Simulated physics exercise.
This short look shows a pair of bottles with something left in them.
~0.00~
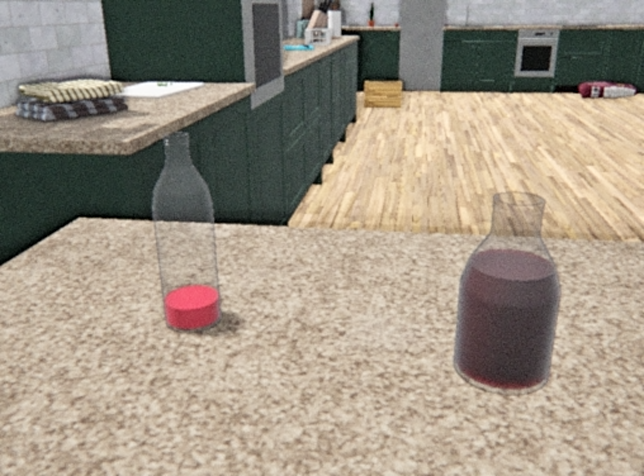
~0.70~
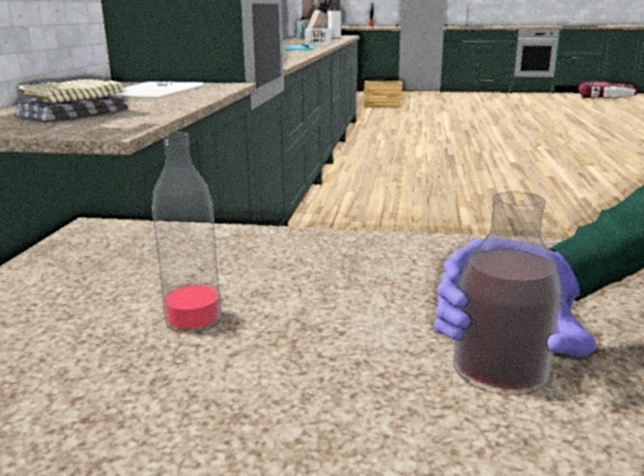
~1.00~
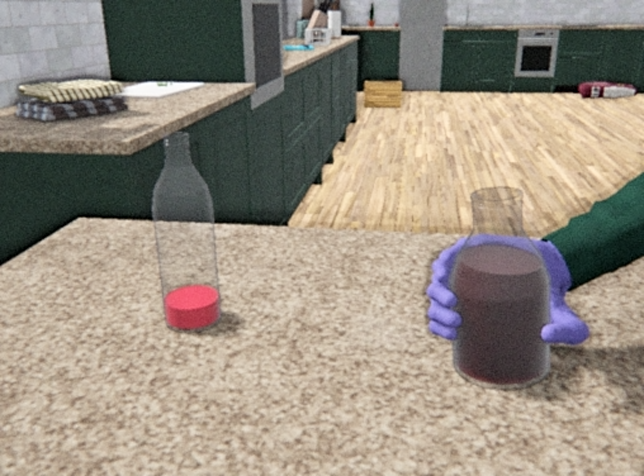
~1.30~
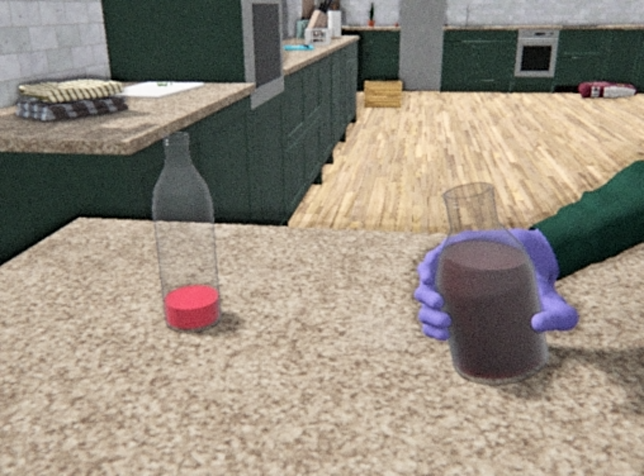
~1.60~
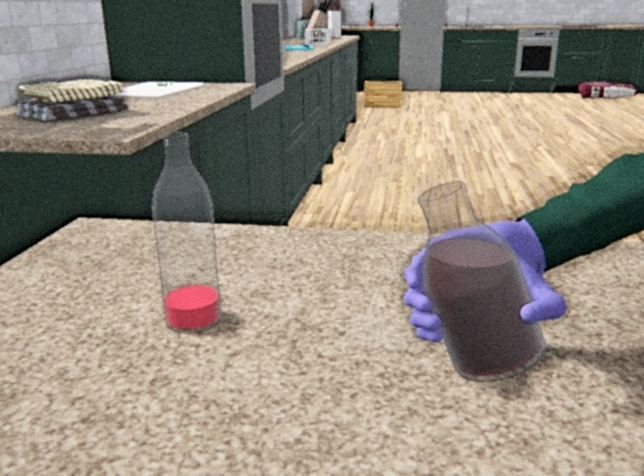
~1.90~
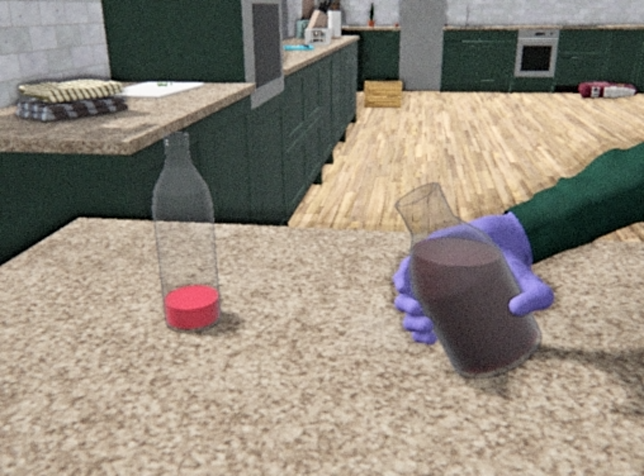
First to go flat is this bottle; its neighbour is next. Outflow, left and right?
Outflow - left: None, right: Some.
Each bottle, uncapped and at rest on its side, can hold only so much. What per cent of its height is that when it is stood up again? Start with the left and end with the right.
About 24 % and 16 %.
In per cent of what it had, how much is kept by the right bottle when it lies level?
I make it 25 per cent.
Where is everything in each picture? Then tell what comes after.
In the first picture, both stand upright; right bottle (509, 285) about two thirds full, open; left bottle (185, 230) nearly empty, open.
In the second picture, a hand takes the right bottle; right bottle about two thirds full, surface at (511, 265); left bottle nearly empty, surface at (191, 298).
In the third picture, the right bottle is going over; right bottle (499, 280) about two thirds full; left bottle (185, 230) nearly empty.
In the fourth picture, the right bottle is going over; right bottle about two thirds full, surface at (480, 255); left bottle nearly empty, surface at (191, 298).
In the fifth picture, the right bottle is going over; right bottle (470, 273) tipped 20°; left bottle (185, 230) nearly empty.
In the sixth picture, the right bottle is going over; right bottle (456, 272) tipped 30°, open; left bottle nearly empty, surface at (191, 298), open.
After 2.6 s, the right bottle is nearly down; right bottle, it is running out of the neck.
After 3.6 s, the right bottle lies flat; right bottle, it is running out of the neck.
After 6.5 s, both lie flat; right bottle, it is running out of the neck; left bottle, nothing comes out.
